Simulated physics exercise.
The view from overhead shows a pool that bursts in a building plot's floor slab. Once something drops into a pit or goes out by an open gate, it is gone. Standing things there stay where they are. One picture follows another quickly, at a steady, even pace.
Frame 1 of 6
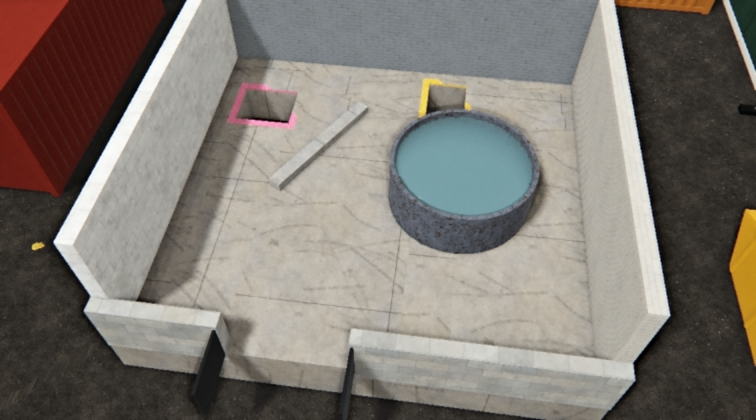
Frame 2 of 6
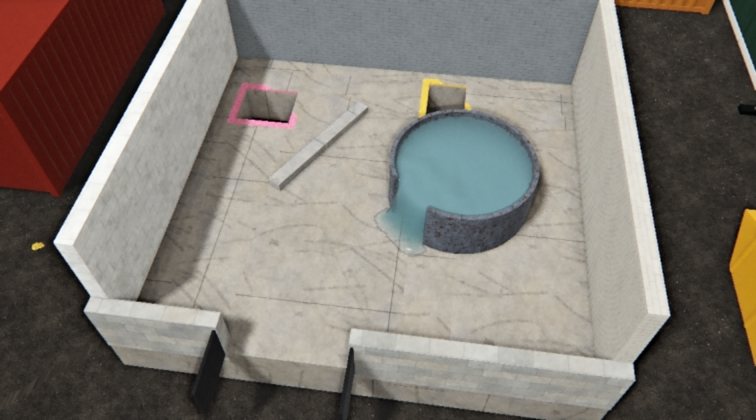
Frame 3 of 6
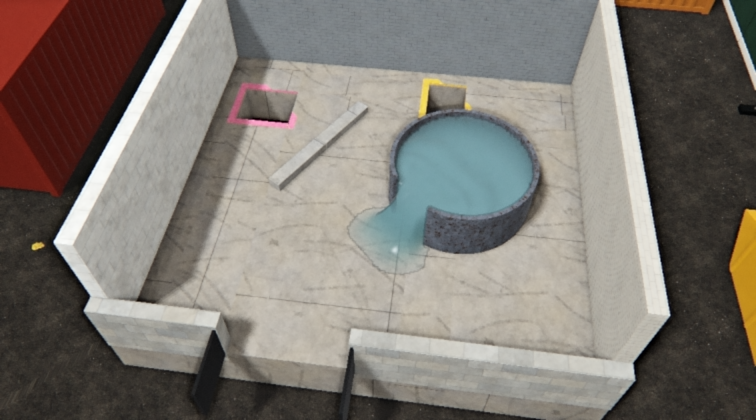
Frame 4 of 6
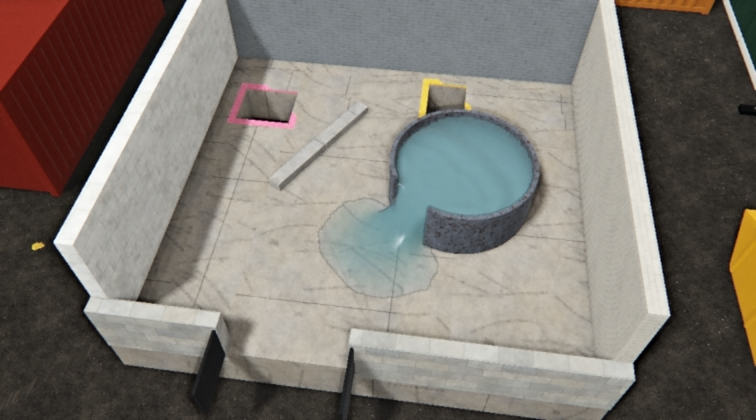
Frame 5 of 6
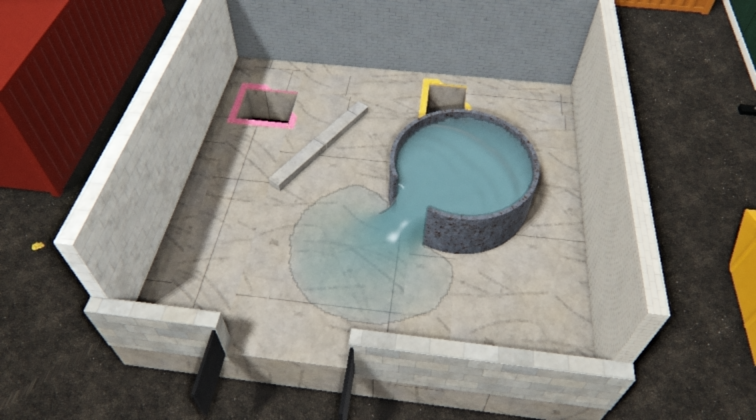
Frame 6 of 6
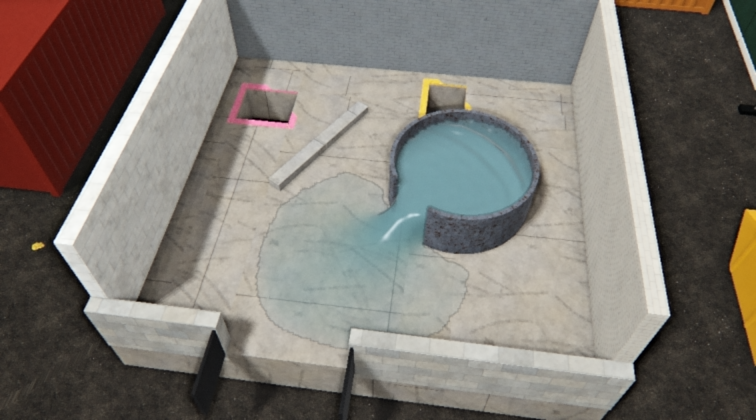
In a walled building plot, a round tank of still water broke open at its lower left side, and the water poured through the gap and spread steadily across the pale floor toward the front wall.
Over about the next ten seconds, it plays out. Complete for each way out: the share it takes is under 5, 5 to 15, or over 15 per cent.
Completed: For the gate it is over 15 per cent; for the yellow pit it is under 5 per cent; for the pink pit it is 5 to 15 per cent.
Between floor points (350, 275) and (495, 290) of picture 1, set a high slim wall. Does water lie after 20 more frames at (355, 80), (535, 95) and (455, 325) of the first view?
Spared; spared; spared.
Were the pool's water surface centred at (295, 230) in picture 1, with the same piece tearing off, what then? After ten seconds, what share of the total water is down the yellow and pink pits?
Estimated shares - yellow: Some 6 in a hundred; pink: Some 35 in a hundred.
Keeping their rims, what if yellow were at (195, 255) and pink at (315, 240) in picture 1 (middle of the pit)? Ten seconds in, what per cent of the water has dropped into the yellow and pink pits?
Yellow gets 4 in a hundred; pink gets 35 in a hundred.
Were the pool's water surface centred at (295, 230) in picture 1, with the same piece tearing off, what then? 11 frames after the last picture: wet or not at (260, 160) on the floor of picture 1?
Answer: Flooded.
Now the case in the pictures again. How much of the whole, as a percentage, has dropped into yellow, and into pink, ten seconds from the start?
Shares, in order: 0 % and 12 %.
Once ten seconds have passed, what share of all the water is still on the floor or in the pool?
My figure is close to 50 percent.
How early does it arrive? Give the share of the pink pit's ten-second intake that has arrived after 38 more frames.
It works out at roughly 35 percent of the ten-second total.
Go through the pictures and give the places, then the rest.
In the first picture, still water in the round tank at (464, 164).
In the second picture, water pours out at (408, 216) and has run to (382, 215).
In the third picture, water pours out at (408, 218) and has run to (354, 229).
In the fourth picture, the front is at (325, 244), out from the gap at (408, 219).
In the fifth picture, the front is at (298, 277), out from the gap at (408, 218).
In the sixth picture, the front is at (270, 309), out from the gap at (408, 218).
A moment on, water covers 35 % of the floor; the gate 3 %, the yellow pit 0 %, the pink pit 0 %.
Next, water covers 40 % of the floor; the gate 10 %, the yellow pit 0 %, the pink pit 0 %.
Then, water covers 50 % of the floor; the gate 17 %, the yellow pit 0 %, the pink pit 0 %.
Later, water covers 60 % of the floor; the gate 28 %, the yellow pit 0 %, the pink pit 5 %.
In the end, water covers 80 % of the floor; the gate 38 %, the yellow pit 0 %, the pink pit 12 %.
